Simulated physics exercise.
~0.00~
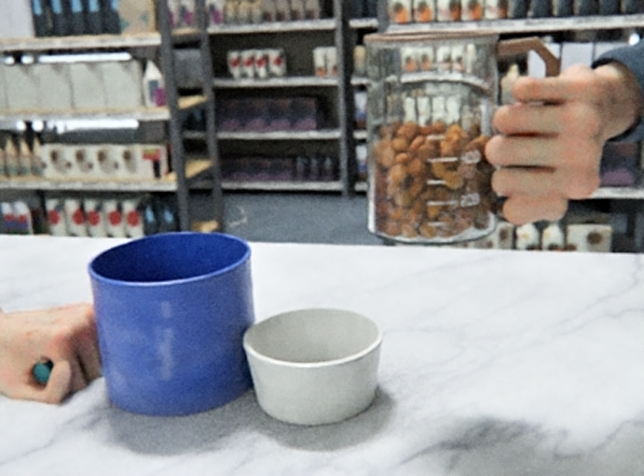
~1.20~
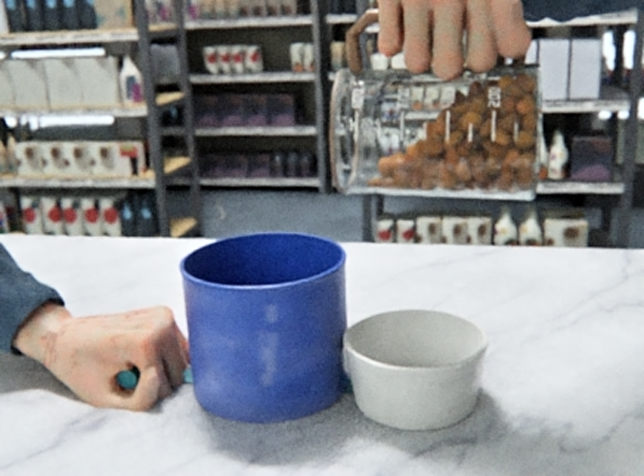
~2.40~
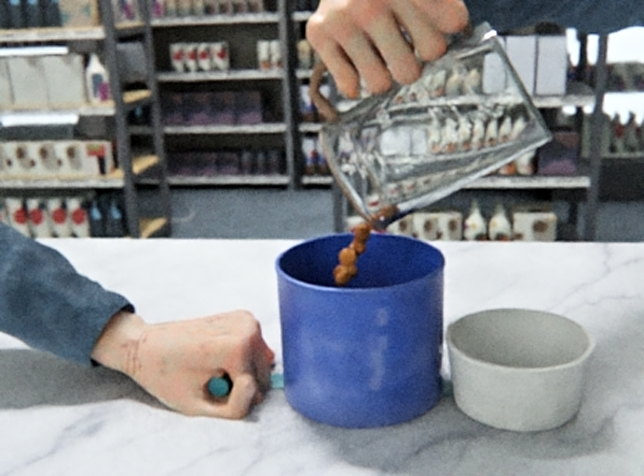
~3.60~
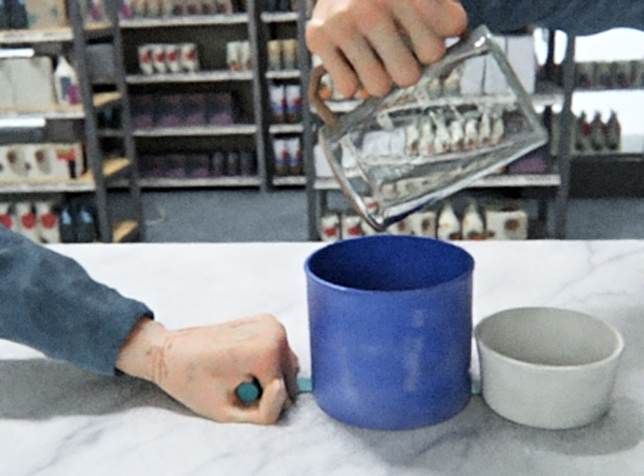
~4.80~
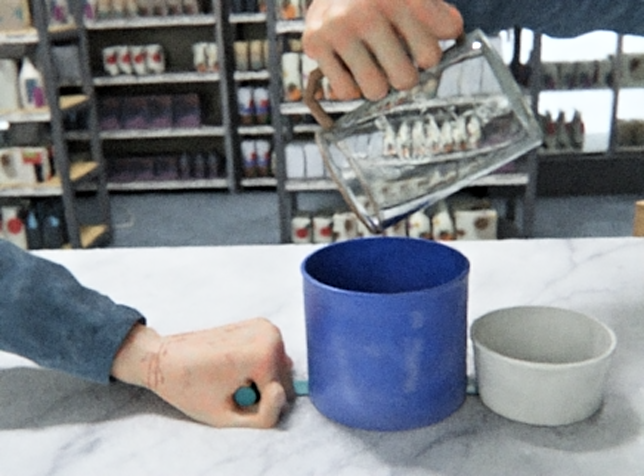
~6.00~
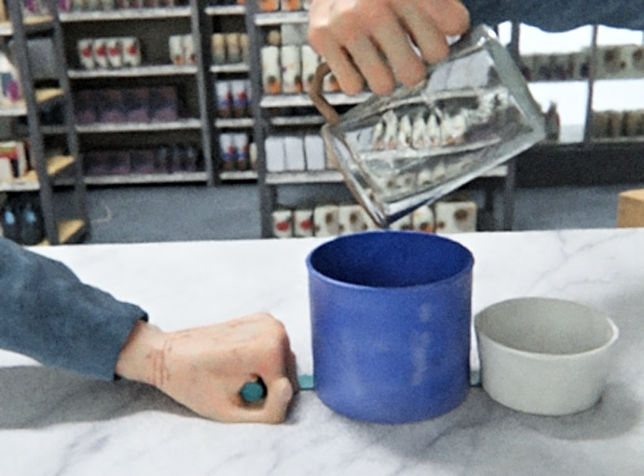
On a marble counter in a shop, one hand pulled a strip carrying a blue pot and a white dish to the right while another tipped a glass jug of brown kibble, emptying it into the blue pot and leaving the dish empty.
